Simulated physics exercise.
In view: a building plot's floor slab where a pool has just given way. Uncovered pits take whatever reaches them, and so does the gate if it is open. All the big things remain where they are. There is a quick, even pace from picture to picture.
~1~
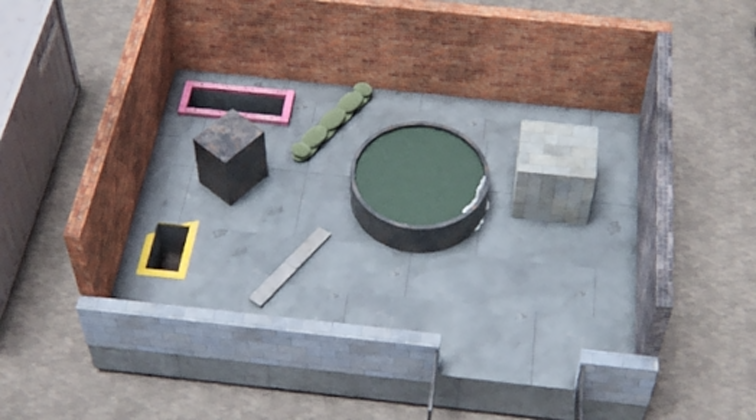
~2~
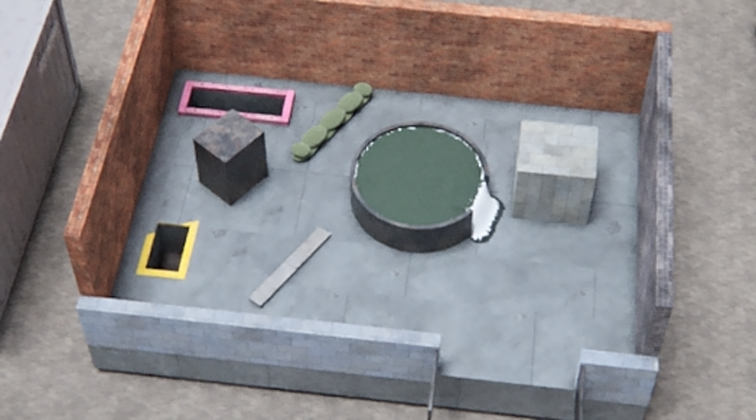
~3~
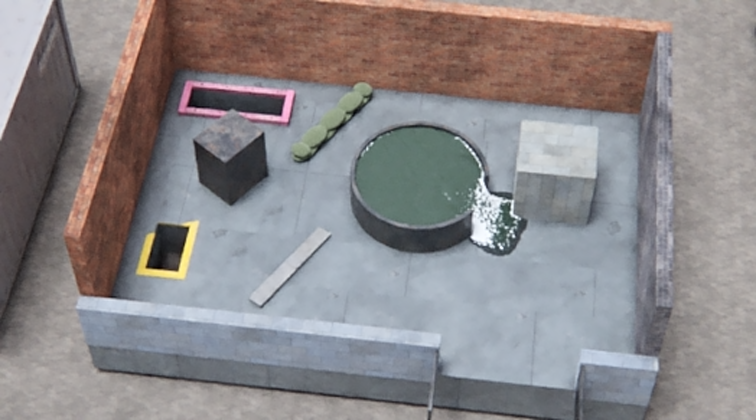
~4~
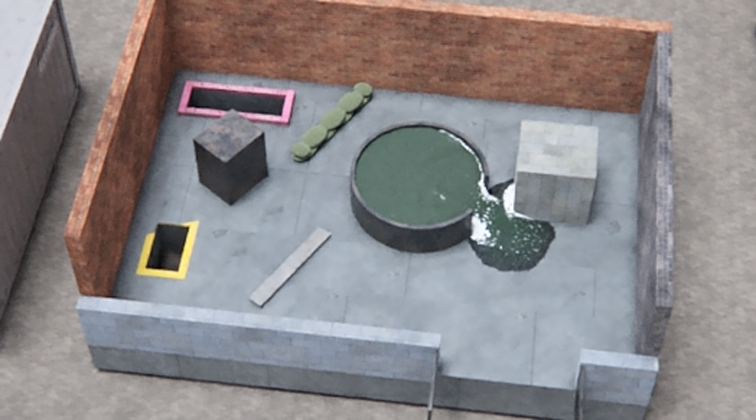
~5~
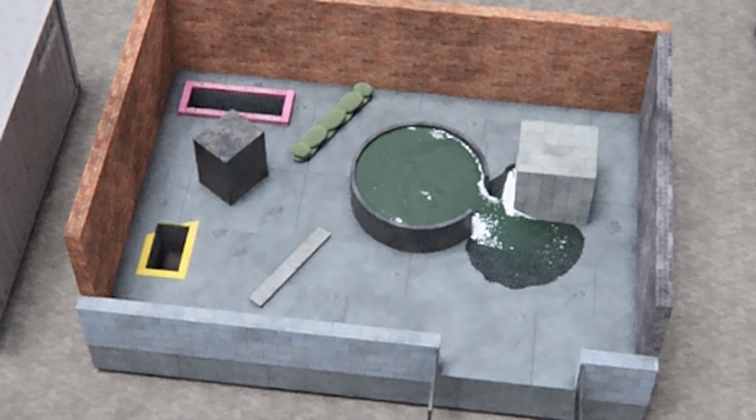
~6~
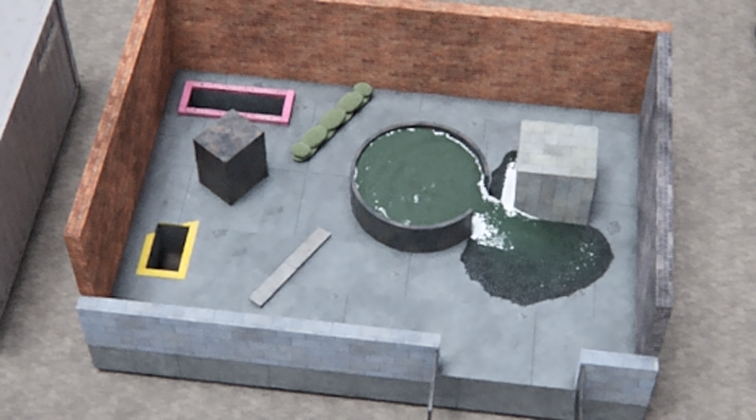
A round pool breaks open on its right side, and dark green water spreads across the floor.
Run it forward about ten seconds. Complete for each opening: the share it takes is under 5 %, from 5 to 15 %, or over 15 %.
The share the gate takes is over 15 %; the share the pink pit takes is under 5 %; the share the yellow pit takes is under 5 %.
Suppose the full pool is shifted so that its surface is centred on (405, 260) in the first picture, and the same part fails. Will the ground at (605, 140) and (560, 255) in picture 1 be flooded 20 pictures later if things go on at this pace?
Reading them in sequence: Drenched, followed by drenched.
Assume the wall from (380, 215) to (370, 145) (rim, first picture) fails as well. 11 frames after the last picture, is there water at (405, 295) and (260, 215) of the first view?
The first ends up unsoaked, the second ends up soaked.
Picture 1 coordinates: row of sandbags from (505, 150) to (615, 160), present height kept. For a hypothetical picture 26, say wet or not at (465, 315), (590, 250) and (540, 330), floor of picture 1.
In turn: Untouched, submerged, submerged.
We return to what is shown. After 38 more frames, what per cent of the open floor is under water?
Roughly 50 percent.
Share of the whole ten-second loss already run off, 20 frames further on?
My figure is about 15 in a hundred.
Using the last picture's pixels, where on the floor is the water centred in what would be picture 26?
It is near (485, 227).
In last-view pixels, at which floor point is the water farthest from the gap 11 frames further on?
I'd say around (634, 383).
A moment on, water covers 20 % of the floor; the gate 0 %, the pink pit 0 %, the yellow pit 0 %.
Next, water covers 25 % of the floor; the gate 0 %, the pink pit 0 %, the yellow pit 0 %.
Then, water covers 35 % of the floor; the gate 4 %, the pink pit 0 %, the yellow pit 0 %.
Later, water covers 50 % of the floor; the gate 14 %, the pink pit 0 %, the yellow pit 0 %.
In the end, water covers 65 % of the floor; the gate 26 %, the pink pit 0 %, the yellow pit 0 %.
